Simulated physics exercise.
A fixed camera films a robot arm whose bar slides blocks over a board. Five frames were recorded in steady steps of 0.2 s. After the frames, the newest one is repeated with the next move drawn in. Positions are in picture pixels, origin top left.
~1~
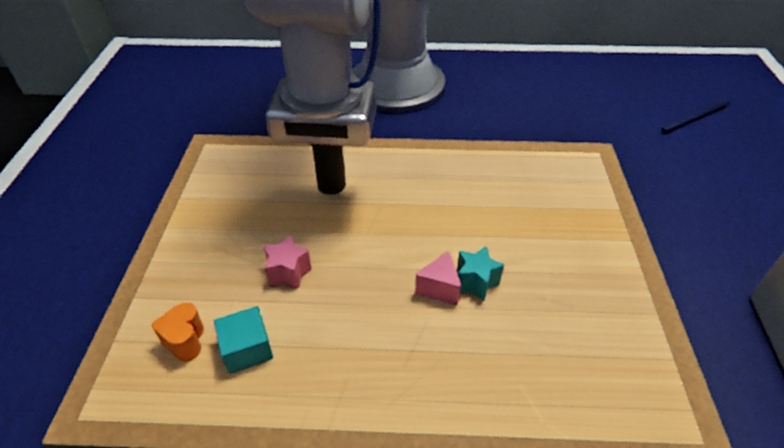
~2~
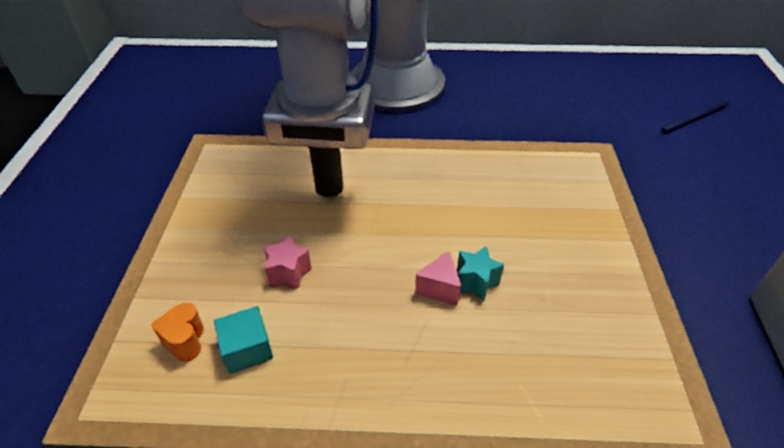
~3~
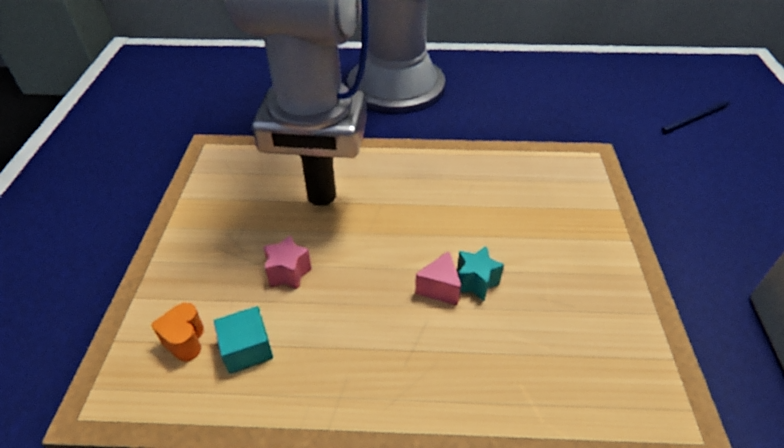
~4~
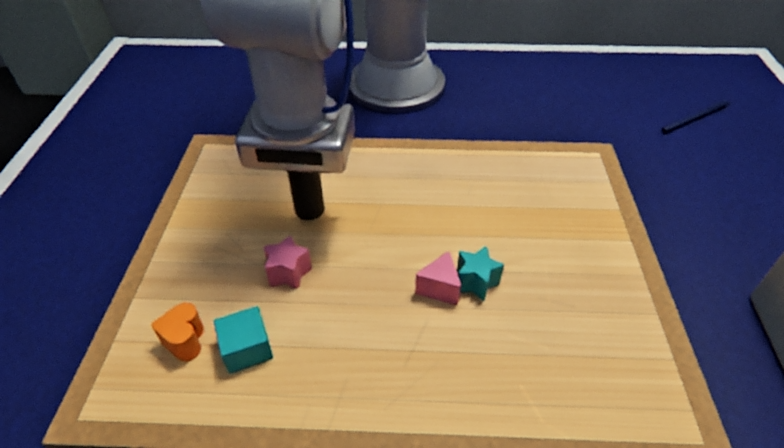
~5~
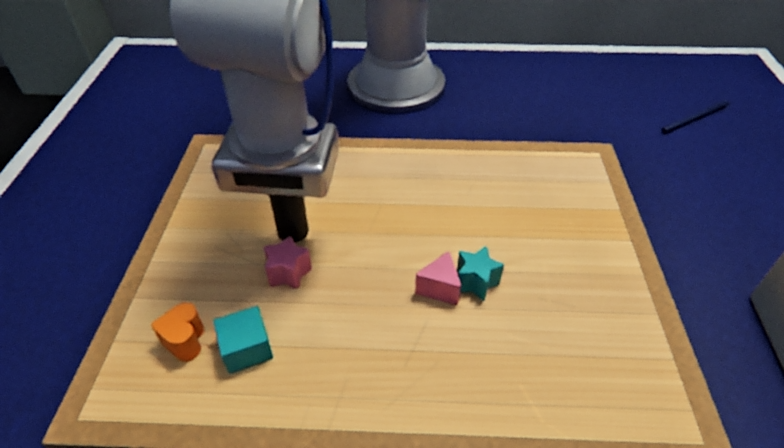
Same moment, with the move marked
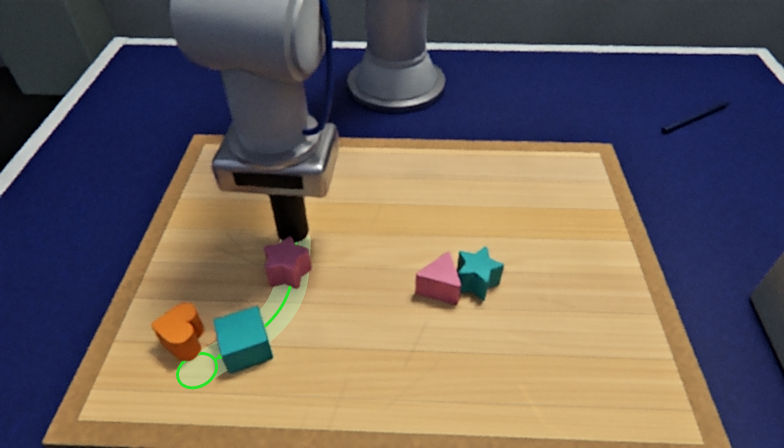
A grey robot arm with a black bar at its lower end hangs over a light wooden board on a dark blue table, seen from above the board's near side. An orange heart and a turquoise square block sit at lower left, a pink star above them, and a pink triangle beside a turquoise star right of centre. The arm moves the bar a short way left and nearer, up to the pink star, while the blocks and camera stay still.
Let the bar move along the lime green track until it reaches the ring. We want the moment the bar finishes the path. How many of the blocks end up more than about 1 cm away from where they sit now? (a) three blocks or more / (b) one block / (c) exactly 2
I choose c.
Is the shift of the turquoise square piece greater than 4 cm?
Yes, I think so.
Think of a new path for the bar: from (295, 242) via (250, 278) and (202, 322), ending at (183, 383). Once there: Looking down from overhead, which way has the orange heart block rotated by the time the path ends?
Its spin: Clockwise.
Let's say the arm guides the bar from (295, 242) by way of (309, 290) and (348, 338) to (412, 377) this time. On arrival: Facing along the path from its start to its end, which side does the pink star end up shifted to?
Facing from start to end, it shifts right.
The drawn path runs from (295, 242) via (290, 286) and (257, 333), ending at (197, 370).
On the path given first. One third of the way, bar at (288, 277); pink star at (272, 296), turned 35° clockwise.
Two thirds of the way, bar at (254, 324); turquoise square piece at (200, 382), turned 20° clockwise; pink star at (244, 347), turned 30° clockwise.
At the end, bar at (193, 362); orange heart block at (171, 323), turned 20° clockwise; turquoise square piece at (193, 402), turned 50° clockwise; pink star at (237, 362), turned 20° anticlockwise.
